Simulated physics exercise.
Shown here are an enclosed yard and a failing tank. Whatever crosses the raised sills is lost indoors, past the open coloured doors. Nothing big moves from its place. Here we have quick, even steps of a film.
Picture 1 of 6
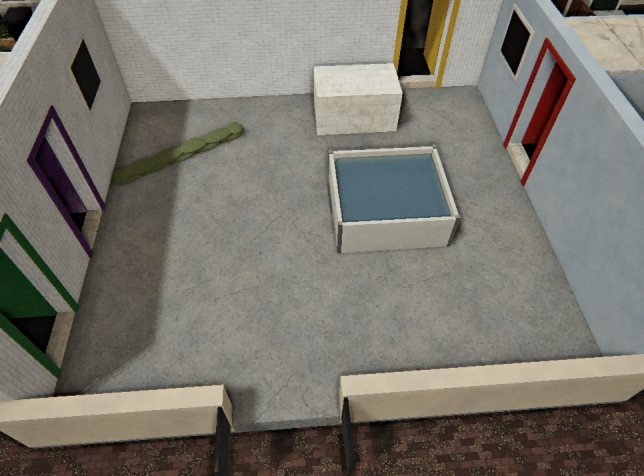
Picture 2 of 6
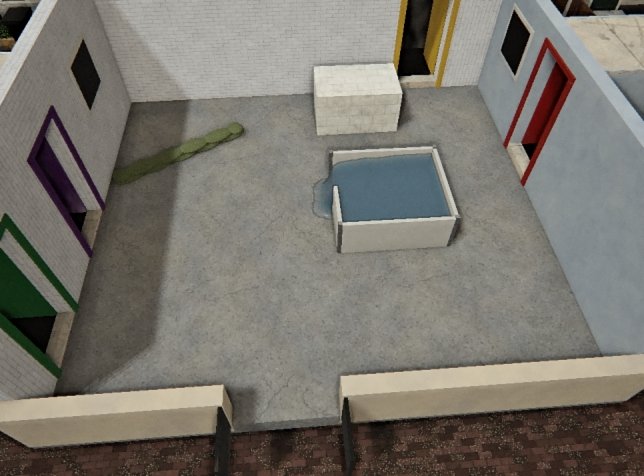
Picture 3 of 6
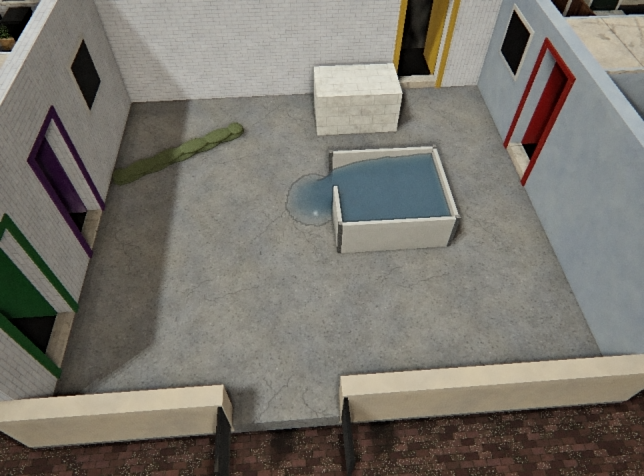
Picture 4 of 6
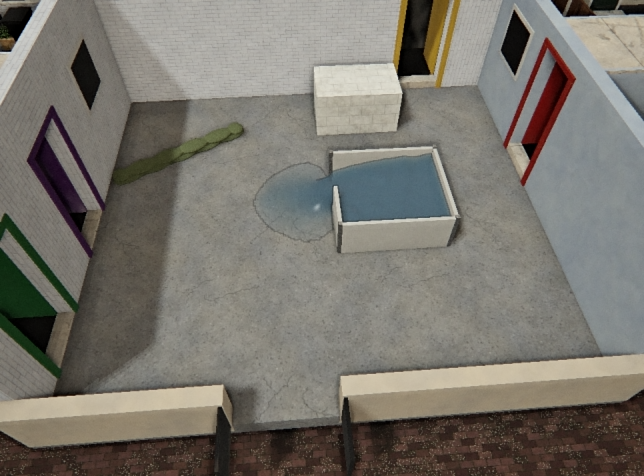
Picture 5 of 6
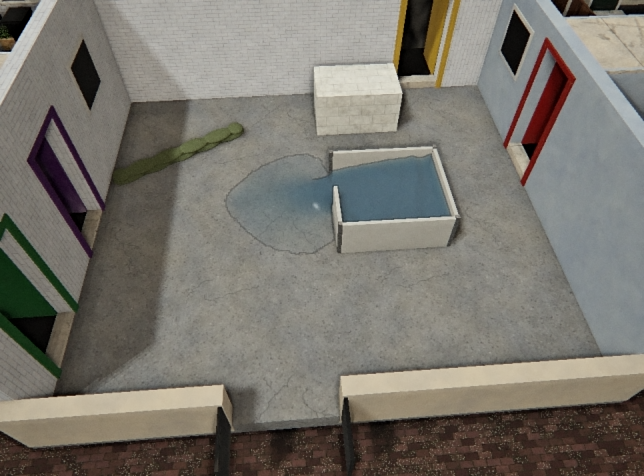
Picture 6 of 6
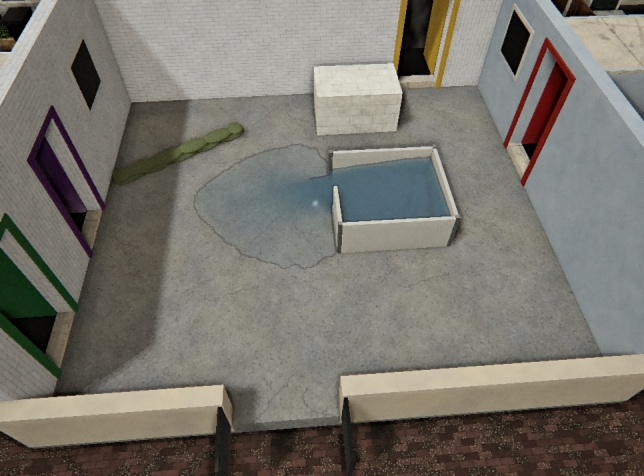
The footage shows an open tank of blue water standing whole in a walled yard near a pale block, then water pours through a gap in its left side and spreads leftward across the grey floor in a widening pool.
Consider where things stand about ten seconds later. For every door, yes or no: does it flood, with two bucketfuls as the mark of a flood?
Green door: Yes, purple door: Yes, red door: No, yellow door: No.
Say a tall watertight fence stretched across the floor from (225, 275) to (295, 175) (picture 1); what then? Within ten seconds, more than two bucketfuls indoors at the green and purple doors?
Then: The green one is under, the purple one lets less in.
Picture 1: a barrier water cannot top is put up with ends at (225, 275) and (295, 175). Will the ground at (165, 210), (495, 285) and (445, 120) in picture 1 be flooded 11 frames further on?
Taking the points in the order given, they are high and dry, high and dry and high and dry.
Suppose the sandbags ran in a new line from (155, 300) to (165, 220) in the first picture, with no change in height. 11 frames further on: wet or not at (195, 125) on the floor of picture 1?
Short version: Drenched.
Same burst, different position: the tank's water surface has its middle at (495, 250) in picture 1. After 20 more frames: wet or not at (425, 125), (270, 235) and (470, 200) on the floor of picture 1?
Going through the three spots in turn: Stays untouched, gets wet, stays untouched.
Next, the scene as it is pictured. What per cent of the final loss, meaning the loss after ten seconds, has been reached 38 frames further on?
Close to 70 per cent, I'd say.
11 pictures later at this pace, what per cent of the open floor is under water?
It works out to about 30 in a hundred.
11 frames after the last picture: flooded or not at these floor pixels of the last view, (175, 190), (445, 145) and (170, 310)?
In turn, the points end up soaked, high and dry and soaked.
A moment on, water covers 20 % of the floor; the green door not reached, the purple door wet at the sill, nothing in, the red door not reached, the yellow door not reached.
Next, water covers 30 % of the floor; the green door not reached, the purple door over two buckets in, the red door not reached, the yellow door not reached.
Then, water covers 35 % of the floor; the green door under two buckets in, the purple door far over two buckets in, the red door not reached, the yellow door not reached.
Later, water covers 45 % of the floor; the green door under two buckets in, the purple door far over two buckets in, the red door not reached, the yellow door not reached.
In the end, water covers 65 % of the floor; the green door over two buckets in, the purple door far over two buckets in, the red door not reached, the yellow door not reached.
